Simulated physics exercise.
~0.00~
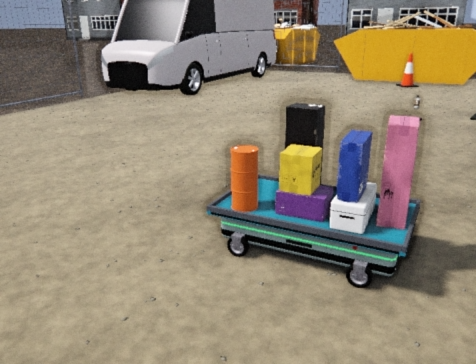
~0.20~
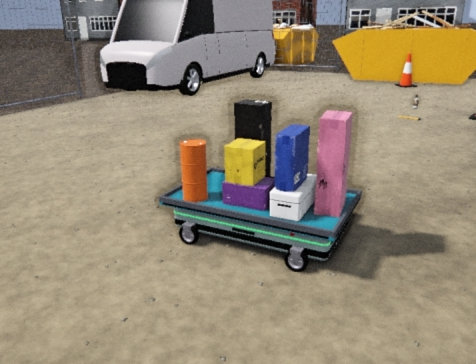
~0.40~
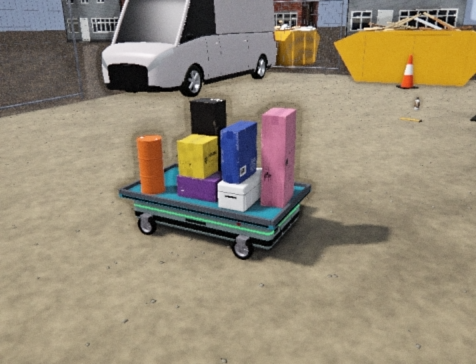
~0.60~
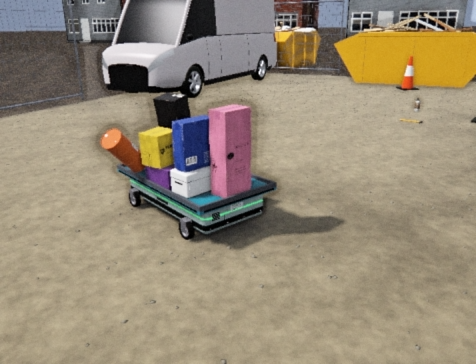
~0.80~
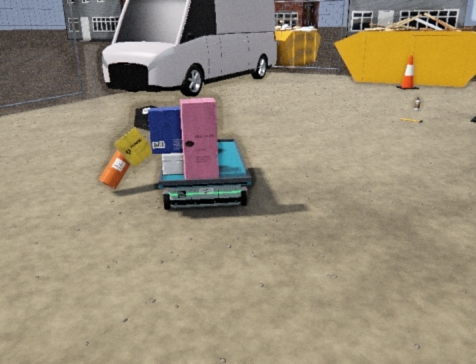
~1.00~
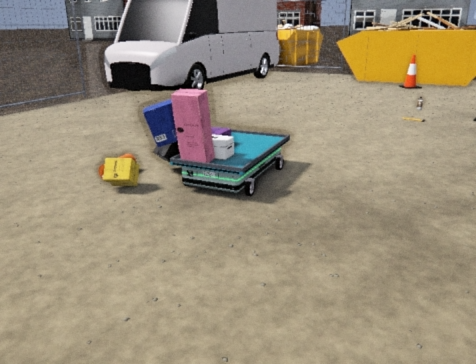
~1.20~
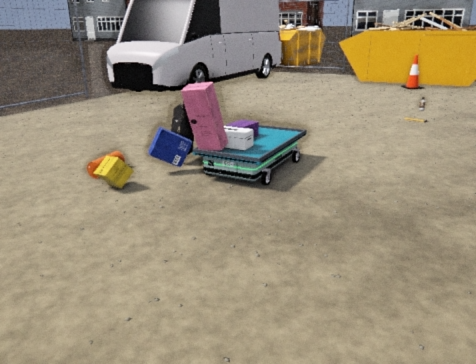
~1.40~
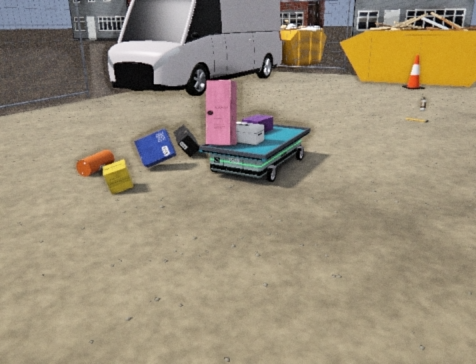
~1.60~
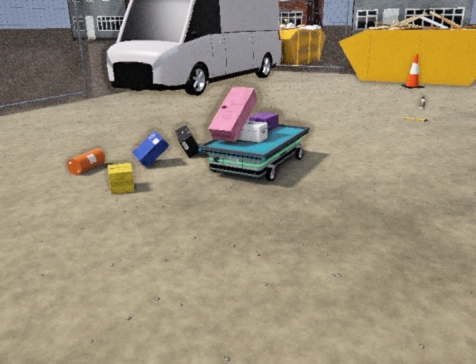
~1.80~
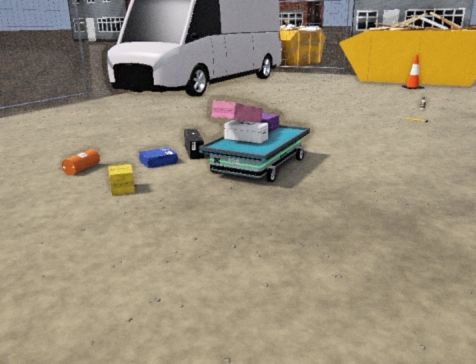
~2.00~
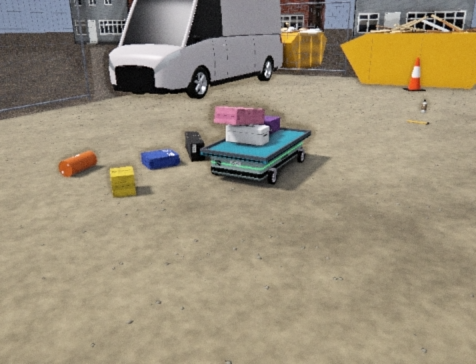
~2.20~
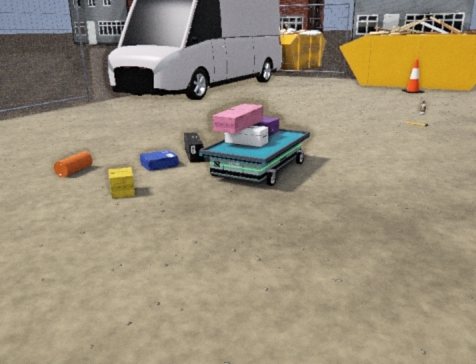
On a dirt lot, a loaded cart turns, spilling four items before the pink box topples aboard.
